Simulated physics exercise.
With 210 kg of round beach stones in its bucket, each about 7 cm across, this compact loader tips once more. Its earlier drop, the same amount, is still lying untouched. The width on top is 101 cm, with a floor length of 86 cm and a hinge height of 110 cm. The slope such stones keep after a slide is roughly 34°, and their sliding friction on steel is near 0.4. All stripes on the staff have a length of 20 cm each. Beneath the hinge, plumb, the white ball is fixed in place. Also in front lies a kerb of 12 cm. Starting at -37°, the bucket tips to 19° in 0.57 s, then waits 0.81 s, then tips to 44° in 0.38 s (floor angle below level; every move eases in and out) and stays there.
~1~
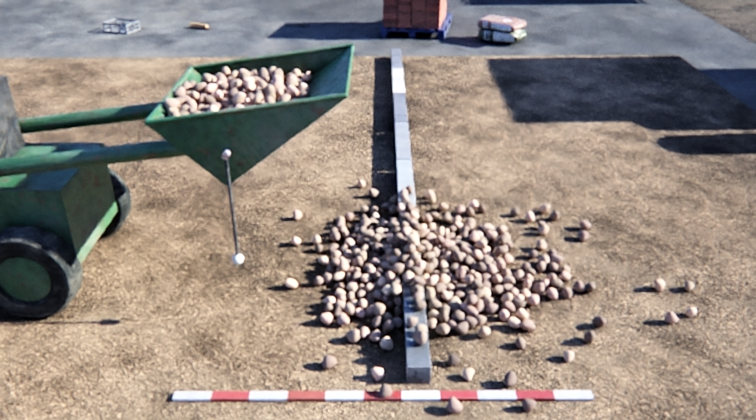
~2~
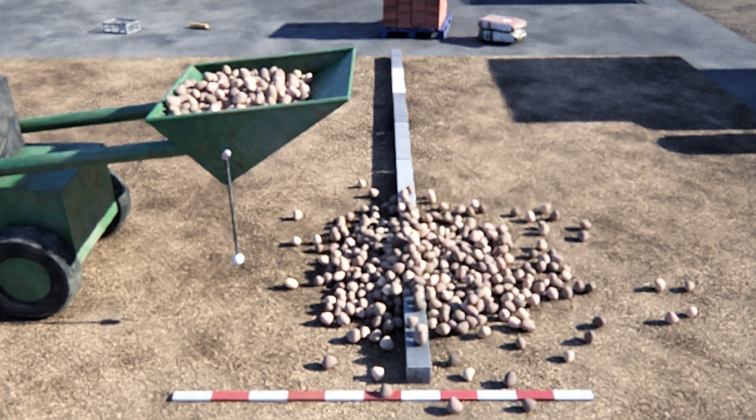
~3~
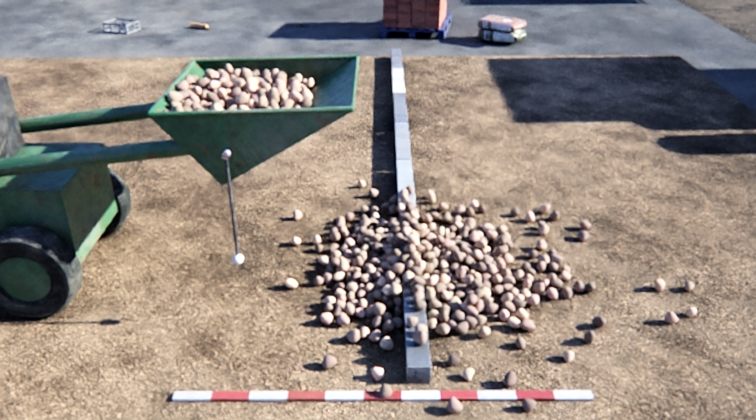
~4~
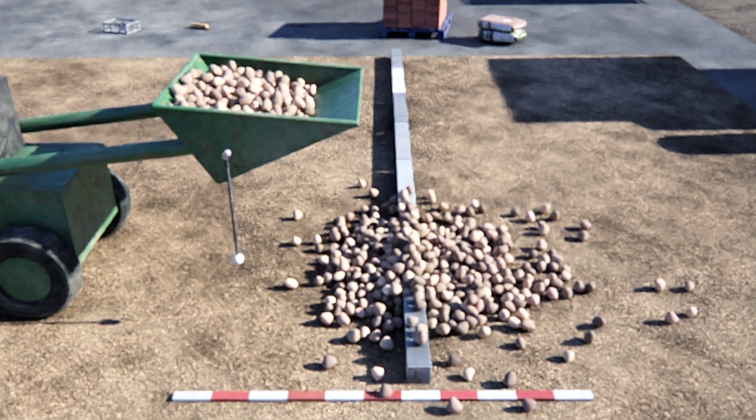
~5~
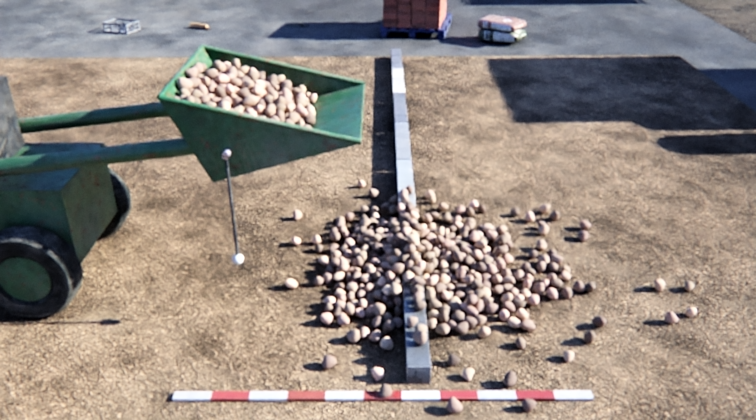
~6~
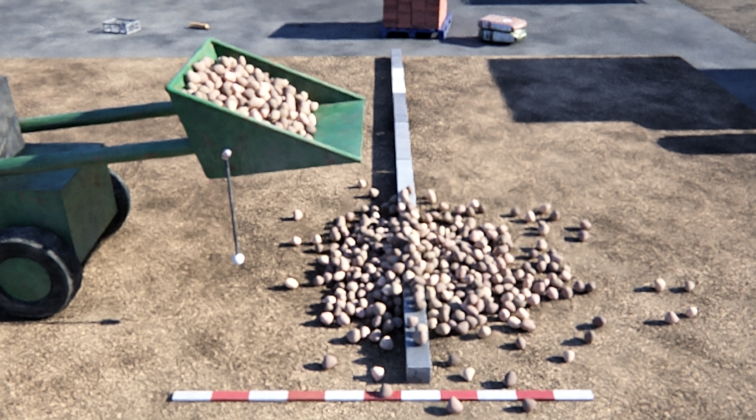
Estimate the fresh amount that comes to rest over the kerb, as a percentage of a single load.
About 34 per cent of a load.
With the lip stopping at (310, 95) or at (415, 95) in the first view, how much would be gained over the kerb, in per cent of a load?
About 10 and 80 per cent.
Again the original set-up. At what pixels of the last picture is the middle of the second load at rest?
The middle ends up near (387, 256).
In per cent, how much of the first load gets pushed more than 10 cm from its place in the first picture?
Roughly 5 % of them.
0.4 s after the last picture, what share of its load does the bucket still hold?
Reading: Near 100 % of the load.
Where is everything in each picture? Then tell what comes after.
Lip at (347, 96), floor tilted -37°, highest stones at (253, 83). The earlier load is highest near (409, 232), 19 cm above ground level, 49 % on this side of the kerb, 51 % over the kerb, in the first frame.
Lip at (349, 99), floor tilted -35°, highest stones at (233, 84), in the second frame.
The bucket is at -31°, its lip at (353, 109); the top of the load is at (210, 82), in the third frame.
Lip at (358, 124), floor tilted -24°, highest stones at (208, 76), in the fourth frame.
Lip at (361, 142), floor tilted -16°, highest stones at (210, 72), in the fifth frame.
Lip at (361, 161), floor tilted -7°, highest stones at (214, 68), in the sixth frame.
Then, 0.1 s after the last picture the floor is at 11°; in per cent of one load, 100 in the bucket, 49 on this side of the kerb, 51 over the kerb; the foremost stones are at (624, 267).
Then, 0.4 s after the last picture the floor is at 19°; in per cent of one load, 100 in the bucket, 49 on this side of the kerb, 51 over the kerb; the foremost stones are at (624, 267).
Then, 1.9 s after the last picture the floor is at 44°; in per cent of one load, 0 in the bucket, 116 on this side of the kerb, 84 over the kerb; the foremost stones are at (635, 278).
Then, 4.4 s after the last picture the floor is at 44°; in per cent of one load, 0 in the bucket, 115 on this side of the kerb, 85 over the kerb; the foremost stones are at (636, 278). Net gain over the kerb, 34.
